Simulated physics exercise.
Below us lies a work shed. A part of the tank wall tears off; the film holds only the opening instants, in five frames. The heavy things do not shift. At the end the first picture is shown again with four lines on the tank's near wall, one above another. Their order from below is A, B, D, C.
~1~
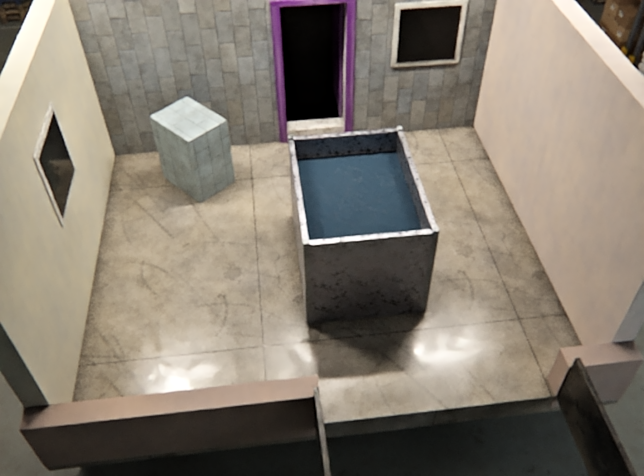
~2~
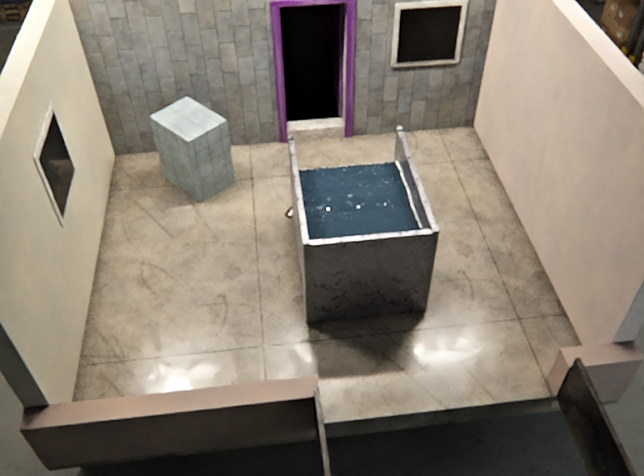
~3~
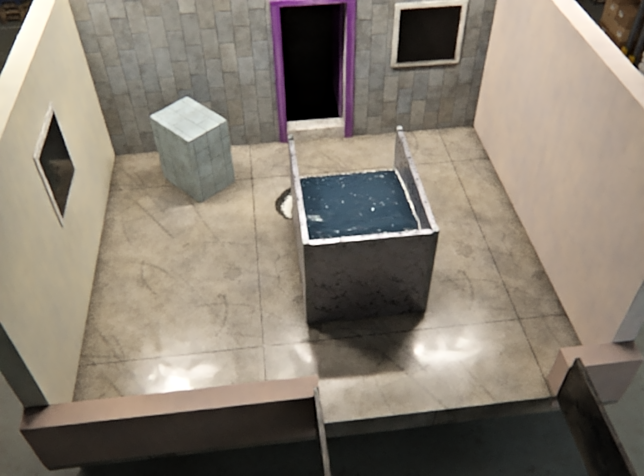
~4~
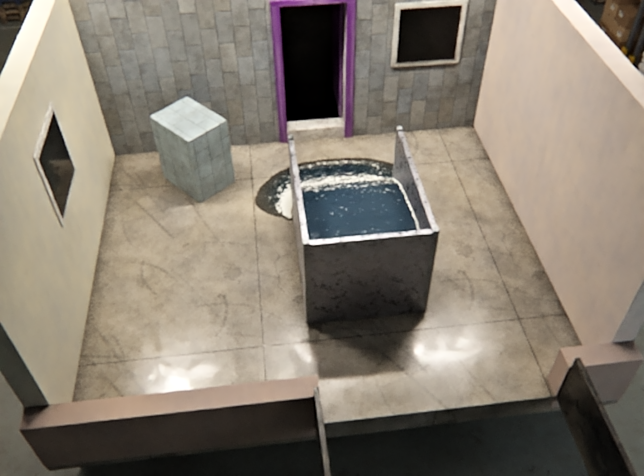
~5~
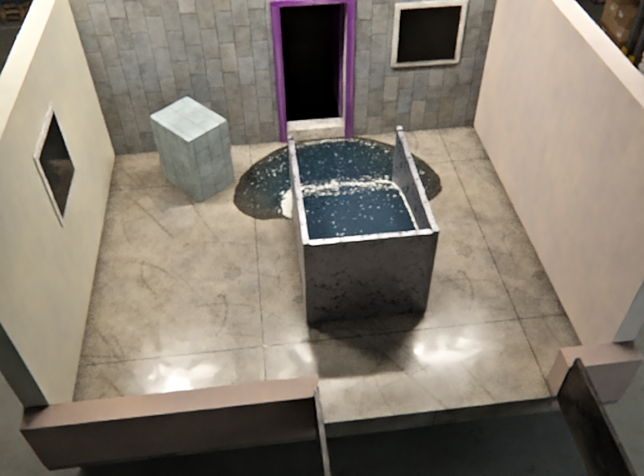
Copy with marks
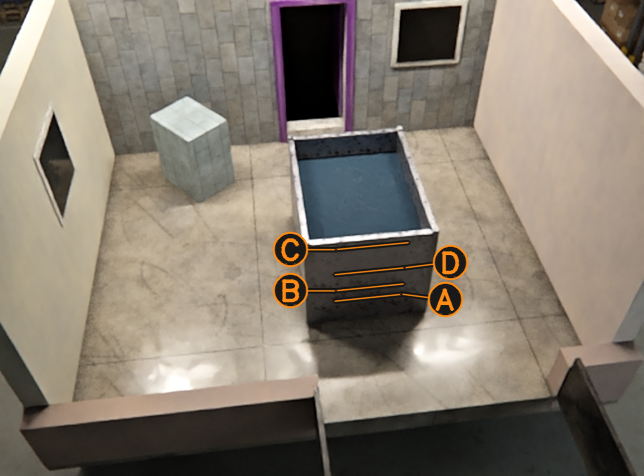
Water pouring out the back of an open-topped tank and spreading across the shed floor near a purple doorway.
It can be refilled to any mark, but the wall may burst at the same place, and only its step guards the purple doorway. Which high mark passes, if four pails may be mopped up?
Level A just does it.
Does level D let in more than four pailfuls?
Yes, it does.
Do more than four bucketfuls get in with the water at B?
Yes, it does.
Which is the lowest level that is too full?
That would be B.
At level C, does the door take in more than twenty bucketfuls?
Yes, clearly.
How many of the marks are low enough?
One of the four.
In orange, A at (368, 297); B at (369, 287); C at (371, 246); D at (370, 271); from the bottom up A, B, D, C.
Choosing A, a splash gets over, under a bucket.
Choosing B, about 8 bucketfuls get in.
Choosing C, dozens of bucketfuls pour in.
Choosing D, dozens of bucketfuls pour in.
